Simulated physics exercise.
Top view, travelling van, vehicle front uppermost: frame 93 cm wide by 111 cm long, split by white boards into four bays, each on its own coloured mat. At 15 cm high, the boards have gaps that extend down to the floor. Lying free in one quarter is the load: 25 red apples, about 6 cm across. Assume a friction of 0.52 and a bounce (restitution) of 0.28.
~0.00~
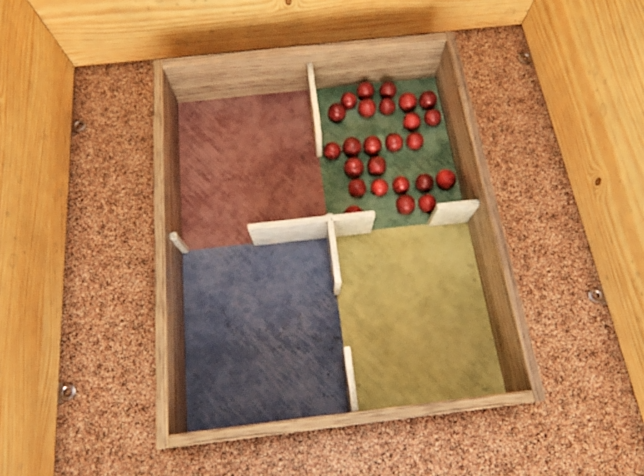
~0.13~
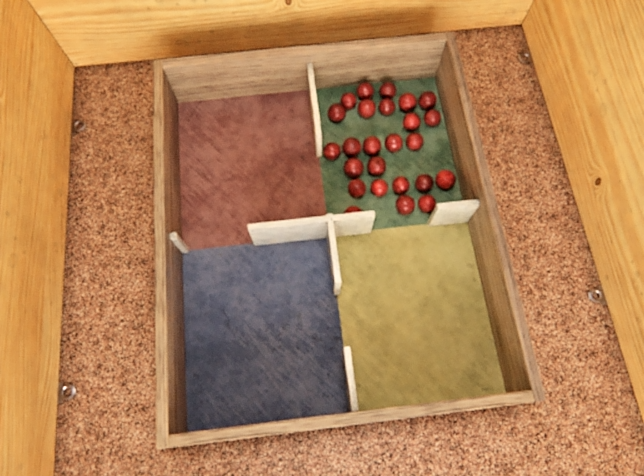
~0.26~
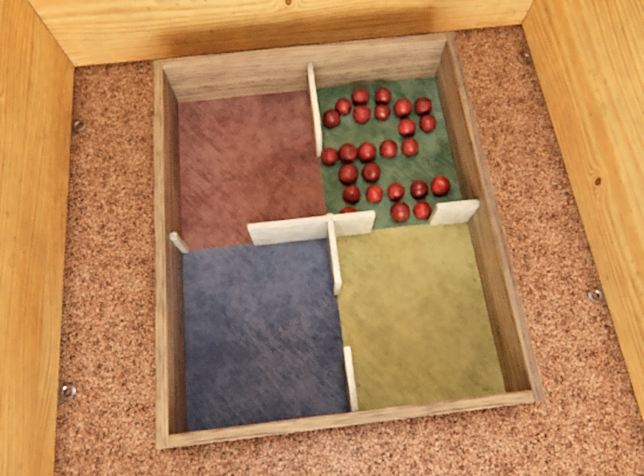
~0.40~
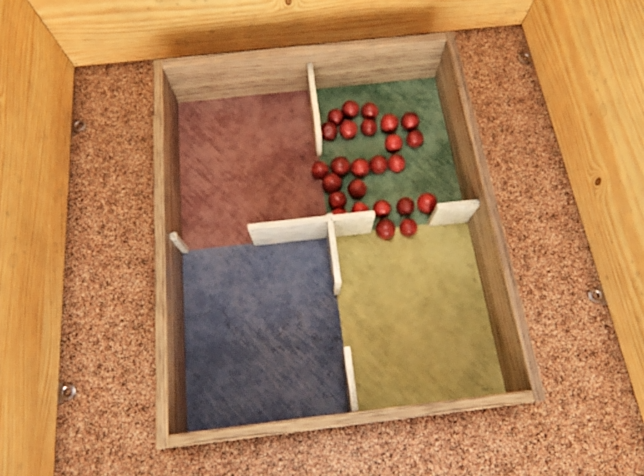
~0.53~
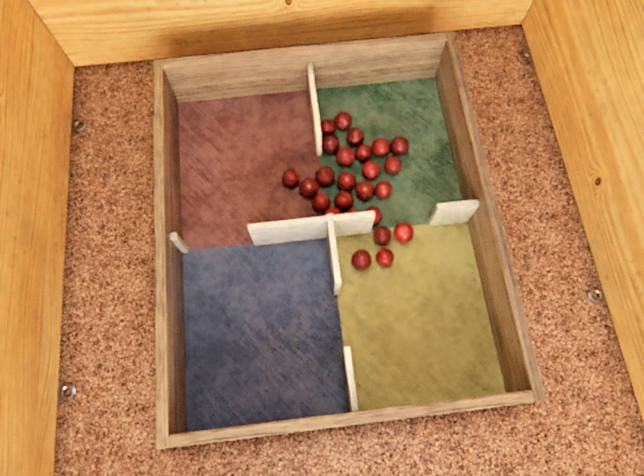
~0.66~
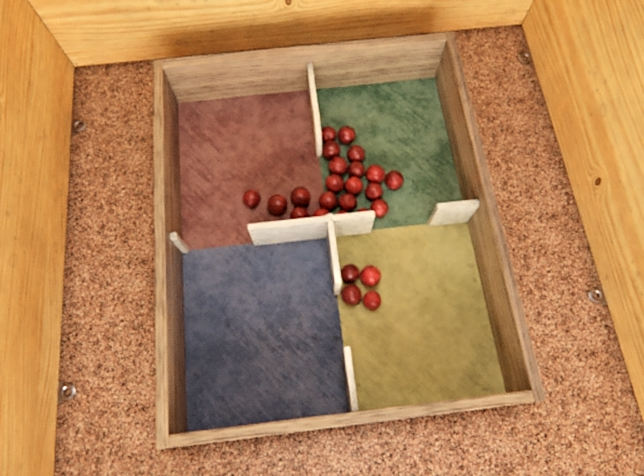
Red apples bunched on the green mat slid down and to the left inside the divided wooden frame, some passing through gaps onto the red mat and others onto the yellow one.
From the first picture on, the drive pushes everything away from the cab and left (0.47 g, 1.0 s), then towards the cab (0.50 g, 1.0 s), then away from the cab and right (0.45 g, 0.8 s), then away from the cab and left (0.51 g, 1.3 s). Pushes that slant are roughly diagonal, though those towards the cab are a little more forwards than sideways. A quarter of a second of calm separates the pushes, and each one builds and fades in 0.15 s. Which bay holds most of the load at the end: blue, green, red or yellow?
The blue bay.
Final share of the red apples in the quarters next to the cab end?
Around 20 per cent.
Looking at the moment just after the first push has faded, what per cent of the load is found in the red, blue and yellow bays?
Red 50 %, blue 20 %, yellow 20 %.
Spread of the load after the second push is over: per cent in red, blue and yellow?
By that time it's red at 70 percent, blue at 0 percent and yellow at 10 percent.
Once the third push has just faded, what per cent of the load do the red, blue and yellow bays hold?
Reading then: Red 30 %, blue 0 %, yellow 20 %.
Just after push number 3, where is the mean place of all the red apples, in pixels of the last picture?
At about (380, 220).
After push 1 (1.24 s), 12 in the red bay, 4 in the blue bay, 5 in the green bay and 4 in the yellow bay.
After push 2 (2.49 s), 17 in the red bay, 1 in the blue bay, 4 in the green bay and 3 in the yellow bay.
After push 3 (3.54 s), 7 in the red bay, 1 in the blue bay, 13 in the green bay and 4 in the yellow bay.
After push 4 (5.09 s), 5 in the red bay, 14 in the blue bay and 6 in the yellow bay.
When it is over (at 5.84 s), 4 in the red bay, 15 in the blue bay and 6 in the yellow bay.
